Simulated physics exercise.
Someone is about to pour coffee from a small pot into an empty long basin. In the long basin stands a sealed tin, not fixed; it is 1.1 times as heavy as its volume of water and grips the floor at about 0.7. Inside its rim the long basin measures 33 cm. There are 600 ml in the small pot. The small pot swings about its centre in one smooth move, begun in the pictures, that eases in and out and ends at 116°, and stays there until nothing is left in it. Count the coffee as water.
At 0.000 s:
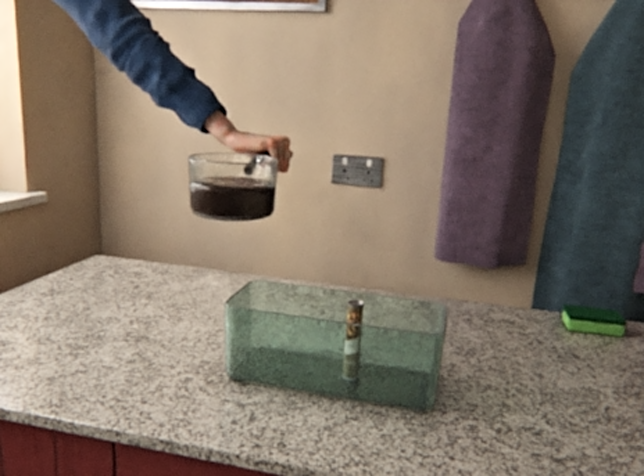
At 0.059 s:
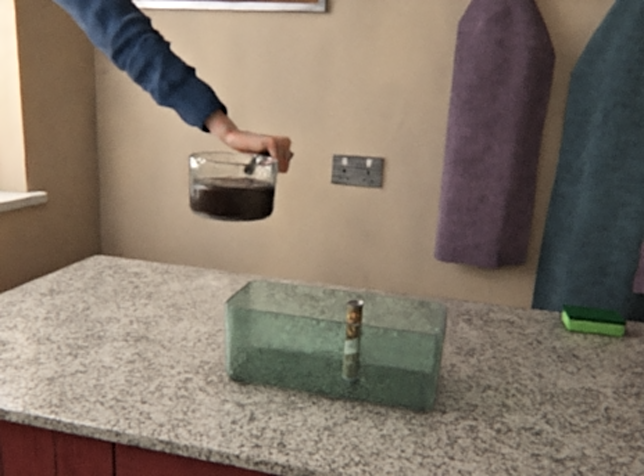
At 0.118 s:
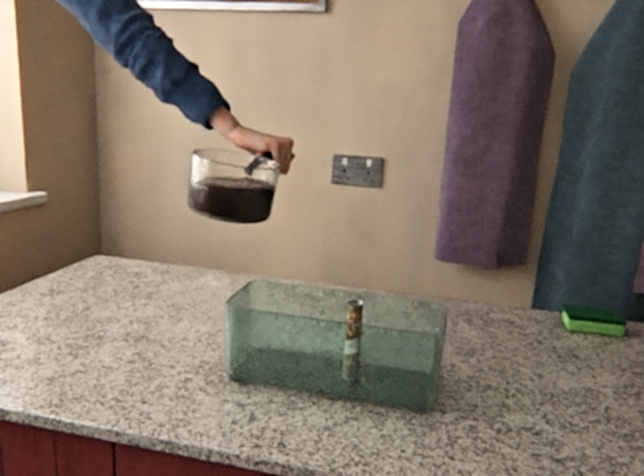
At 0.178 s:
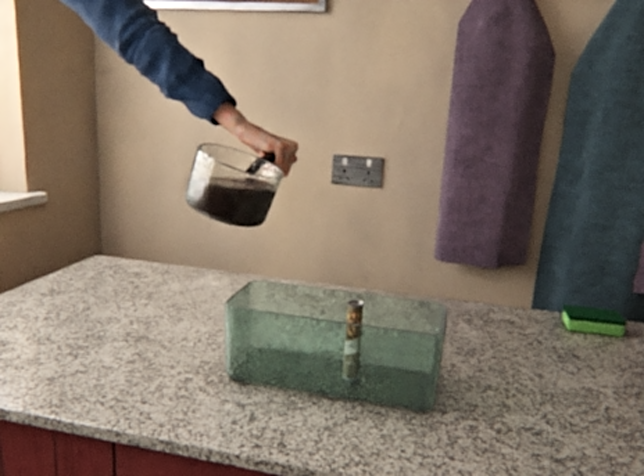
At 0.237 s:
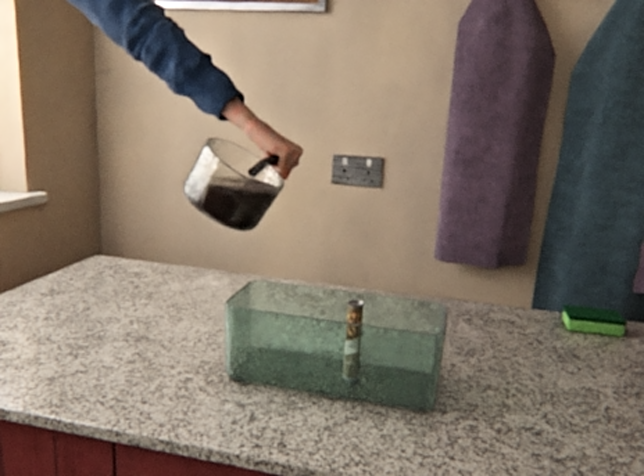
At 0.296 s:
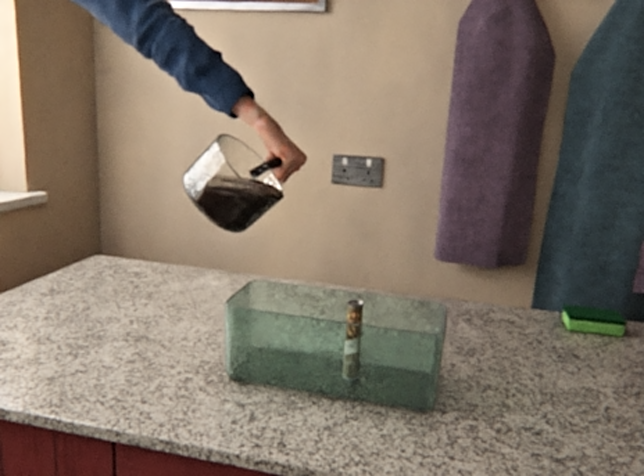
At the start, a hand in a blue sleeve holds a clear pot of dark coffee almost level above a greenish see-through basin with a small tin standing inside. The pot then tilts steadily to the right, its right rim dipping as the hand lowers slightly, the coffee still inside.
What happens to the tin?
It keeps standing.
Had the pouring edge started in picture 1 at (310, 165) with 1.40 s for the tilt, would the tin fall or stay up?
Then it topples.
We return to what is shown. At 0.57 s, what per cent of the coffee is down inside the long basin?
Near 22 in a hundred.
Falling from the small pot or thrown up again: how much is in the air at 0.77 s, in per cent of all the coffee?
Some 10 per cent.
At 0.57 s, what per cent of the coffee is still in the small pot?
Near 28 in a hundred.
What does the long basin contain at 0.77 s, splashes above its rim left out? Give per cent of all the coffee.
Some 86 per cent.
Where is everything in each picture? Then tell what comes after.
In the first picture, it leans 0°; its right rim is at (275, 163); the coffee meets the walls at (197, 179) and (273, 185); the long basin's rim runs from (238, 293) to (445, 320); the tin's top is at (355, 306).
In the second picture, it leans 2°; its right rim is at (275, 164); the coffee meets the walls at (197, 179) and (273, 186).
In the third picture, it leans 8°; its right rim is at (277, 169); the coffee meets the walls at (197, 178) and (274, 186).
In the fourth picture, it leans 18°; its right rim is at (280, 178); the coffee meets the walls at (196, 178) and (275, 188).
In the fifth picture, it leans 30°; its right rim is at (281, 188); the coffee meets the walls at (194, 177) and (278, 189).
In the sixth picture, it leans 44°; its right rim is at (279, 200); the coffee meets the walls at (193, 173) and (279, 192).
By 0.57 s the tilt is 106° and 29 per cent is still to pour; the tin stands where it began.
By 0.77 s the tilt is 116° and 4 per cent is still to pour; the tin stands where it began.
By 0.97 s the tilt is 116° and 0 per cent is still to pour; the tin stands where it began.
By 1.20 s the tilt is 116° and 0 per cent is still to pour; the tin stands where it began.
At rest the tin stands where it began.
